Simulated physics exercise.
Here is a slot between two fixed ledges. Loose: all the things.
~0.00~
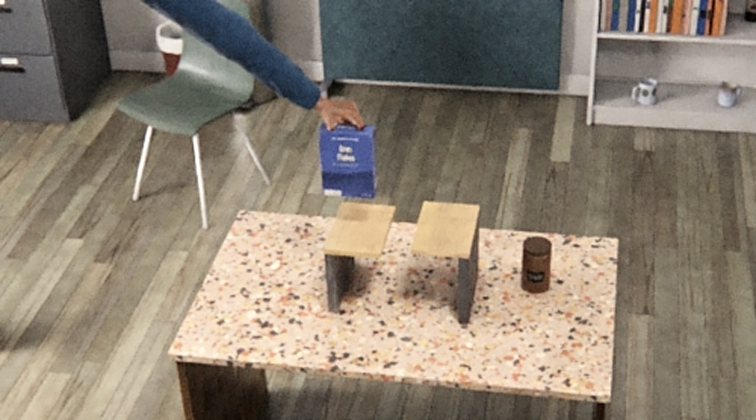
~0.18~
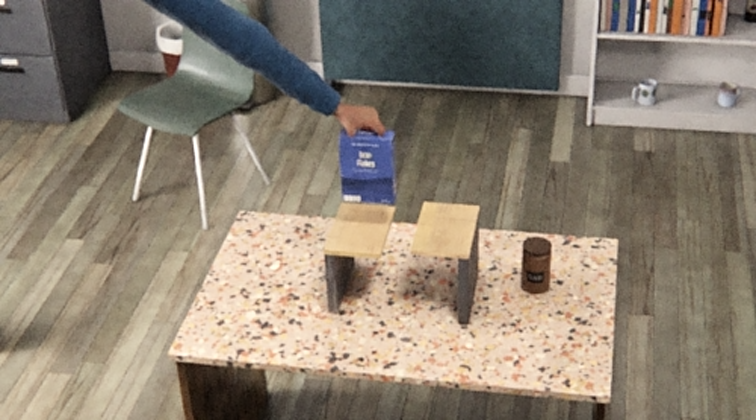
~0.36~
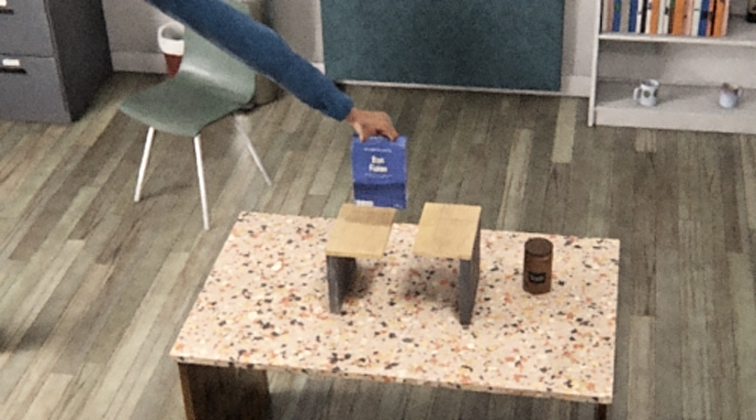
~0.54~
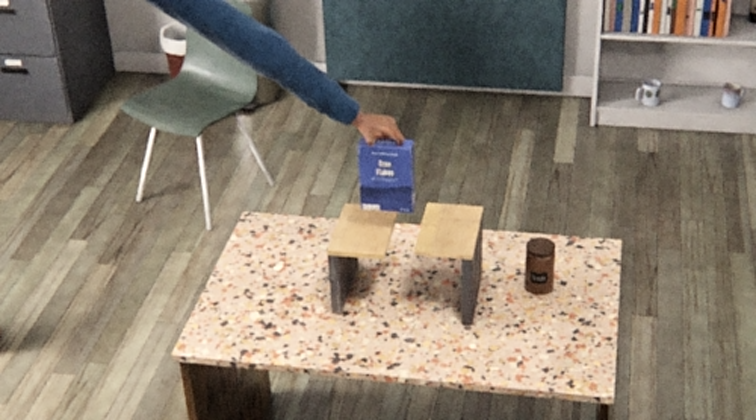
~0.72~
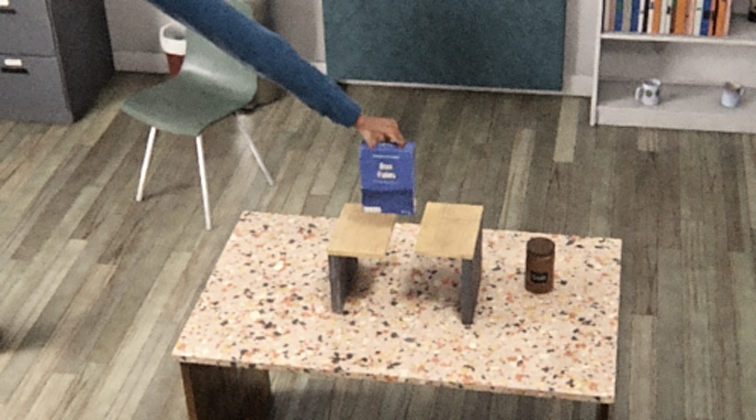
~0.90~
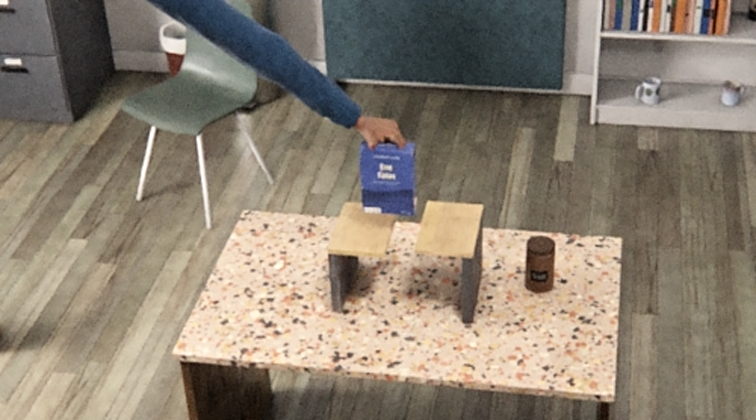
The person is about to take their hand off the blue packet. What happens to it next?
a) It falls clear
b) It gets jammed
Answer: B.
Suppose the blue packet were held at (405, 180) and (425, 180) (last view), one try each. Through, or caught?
Held; held.
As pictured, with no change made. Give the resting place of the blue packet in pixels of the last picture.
The object ends up somewhere near (389, 198).
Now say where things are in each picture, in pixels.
In the first frame, being brought over the gap; blue packet (349, 161); brown jar (536, 265).
In the second frame, being brought over the gap; blue packet (368, 167); brown jar (536, 265).
In the third frame, being brought over the gap; blue packet (381, 172); brown jar (538, 266).
In the fourth frame, being brought over the gap; blue packet (387, 175); brown jar (540, 266).
In the fifth frame, poised above the slot; blue packet (389, 178); brown jar (540, 266).
In the sixth frame, poised above the slot; blue packet (389, 179); brown jar (540, 264).
Around 1.10 s, blue packet displaced a little near (389, 194).
Around 1.20 s, blue packet displaced a little near (389, 198).
Finally (1.9 s), moved from the start, blue packet; brown jar still in place. Final places as the last picture's camera would see them, blue packet near (389, 198). The packet stays on top.
